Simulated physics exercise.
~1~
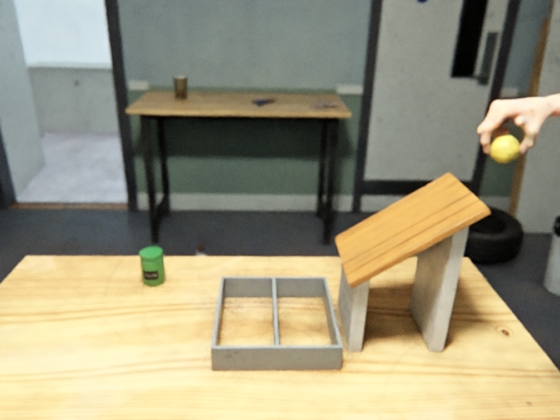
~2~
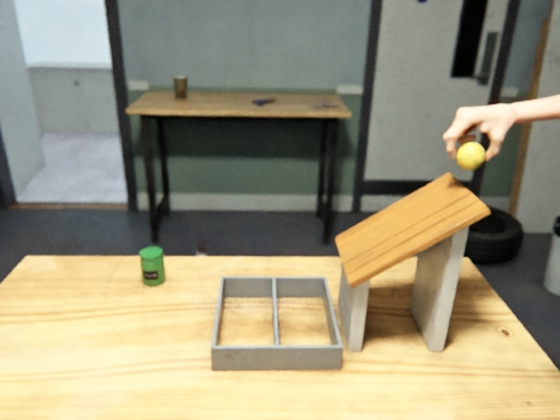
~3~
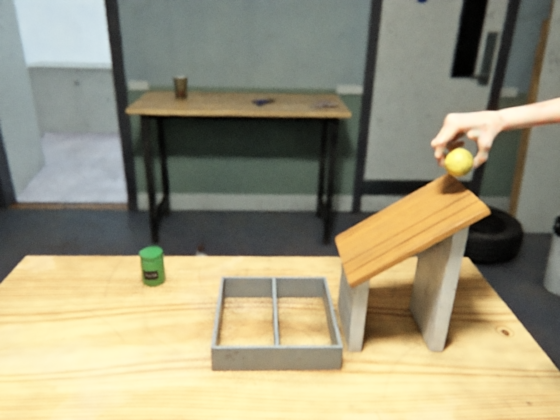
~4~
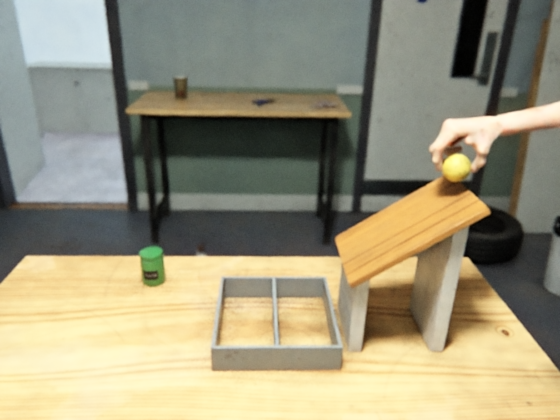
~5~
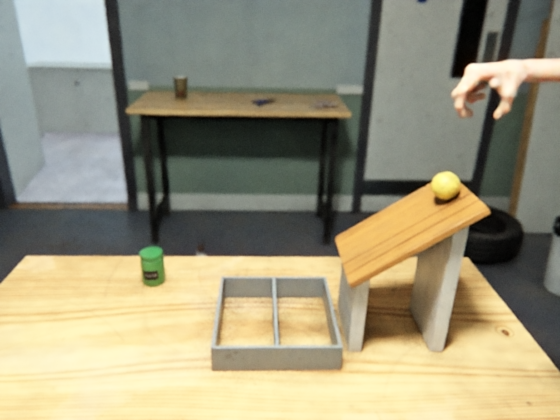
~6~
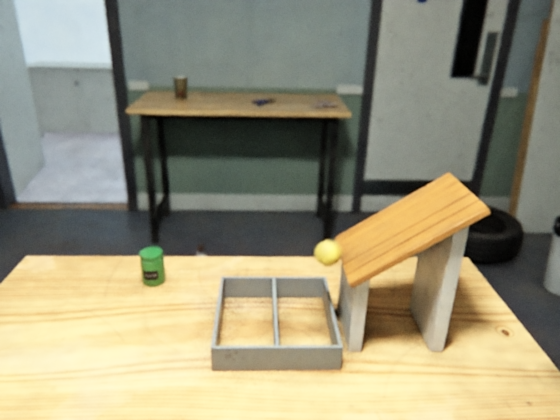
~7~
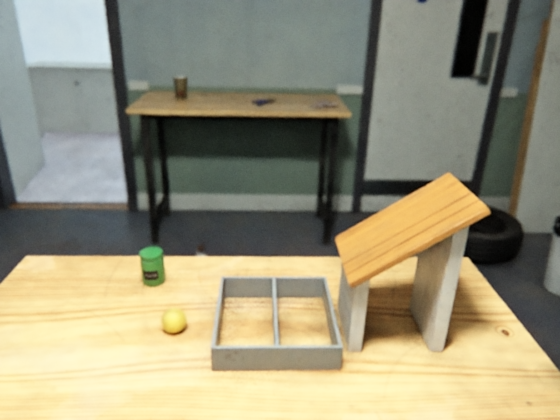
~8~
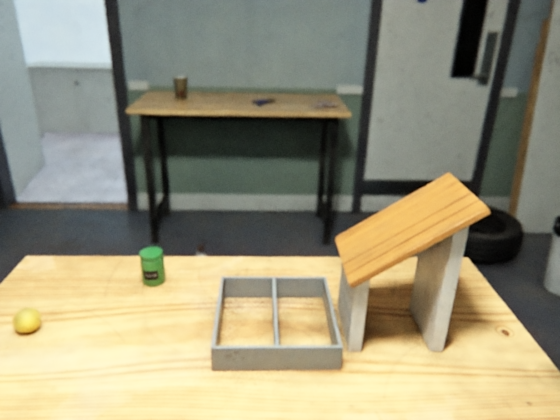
A hand releases a yellow ball down a sloped board, and it passes the tray leftward.
